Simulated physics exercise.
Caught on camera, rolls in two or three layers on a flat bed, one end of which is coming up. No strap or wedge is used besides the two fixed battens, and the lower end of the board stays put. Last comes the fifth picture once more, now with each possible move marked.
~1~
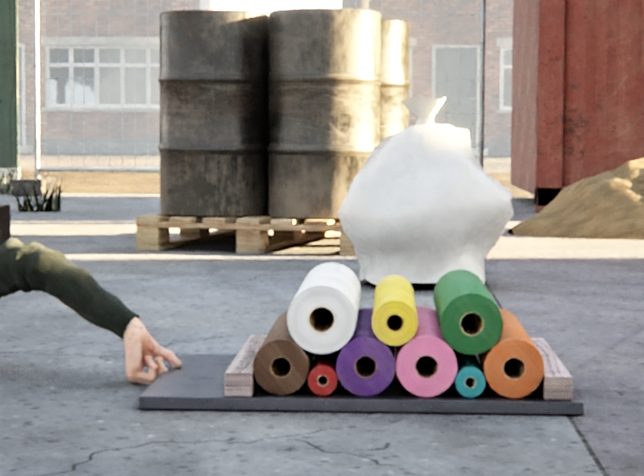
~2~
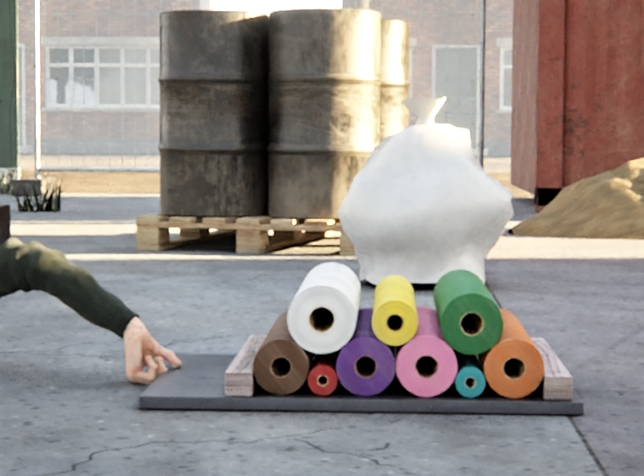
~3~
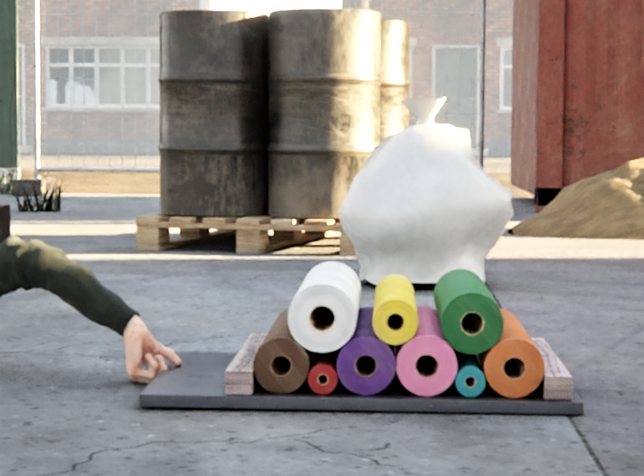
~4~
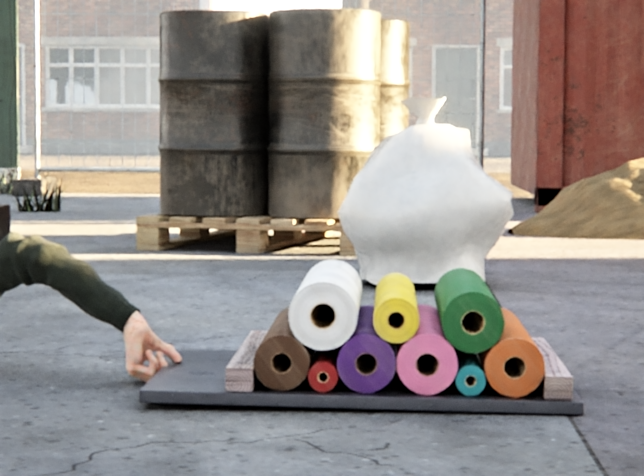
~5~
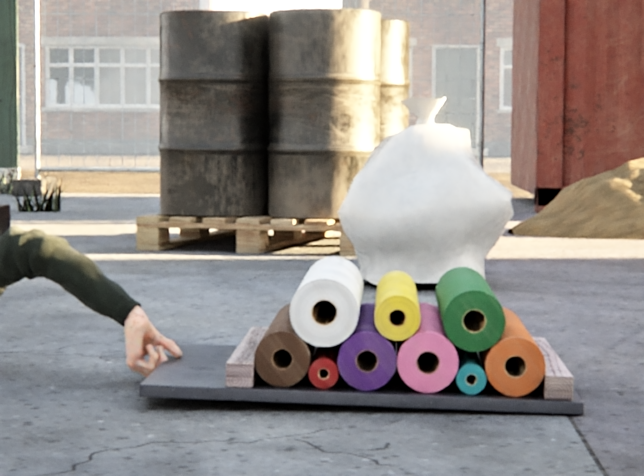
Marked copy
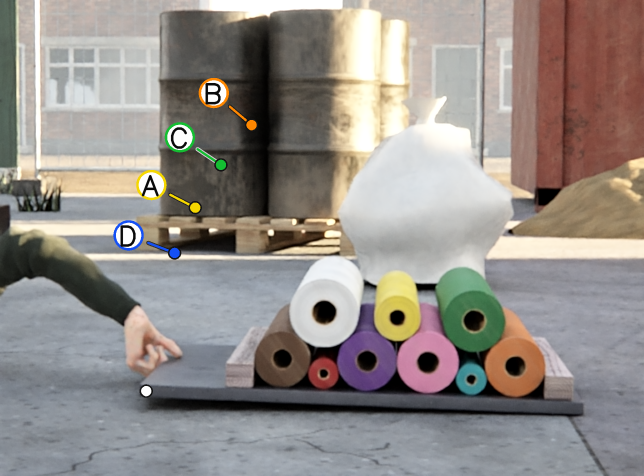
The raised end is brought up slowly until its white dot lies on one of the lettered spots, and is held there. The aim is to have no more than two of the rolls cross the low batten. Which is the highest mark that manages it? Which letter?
At most to B.
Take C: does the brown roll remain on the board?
The brown roll: Yes.
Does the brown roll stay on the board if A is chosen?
The brown roll: Yes.
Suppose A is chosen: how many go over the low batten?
The count is none.
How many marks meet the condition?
The number is four.
On the marked copy, A at (195, 207); B at (251, 125); C at (221, 165); D at (175, 253); the white dot at (146, 391).
Taking B. A third of the way, board at 21°.
Two thirds of the way, board at 39°.
When it is over, board at 40°, none over the low batten.
As for the rest, A none over the low batten; C none over the low batten; D none over the low batten.
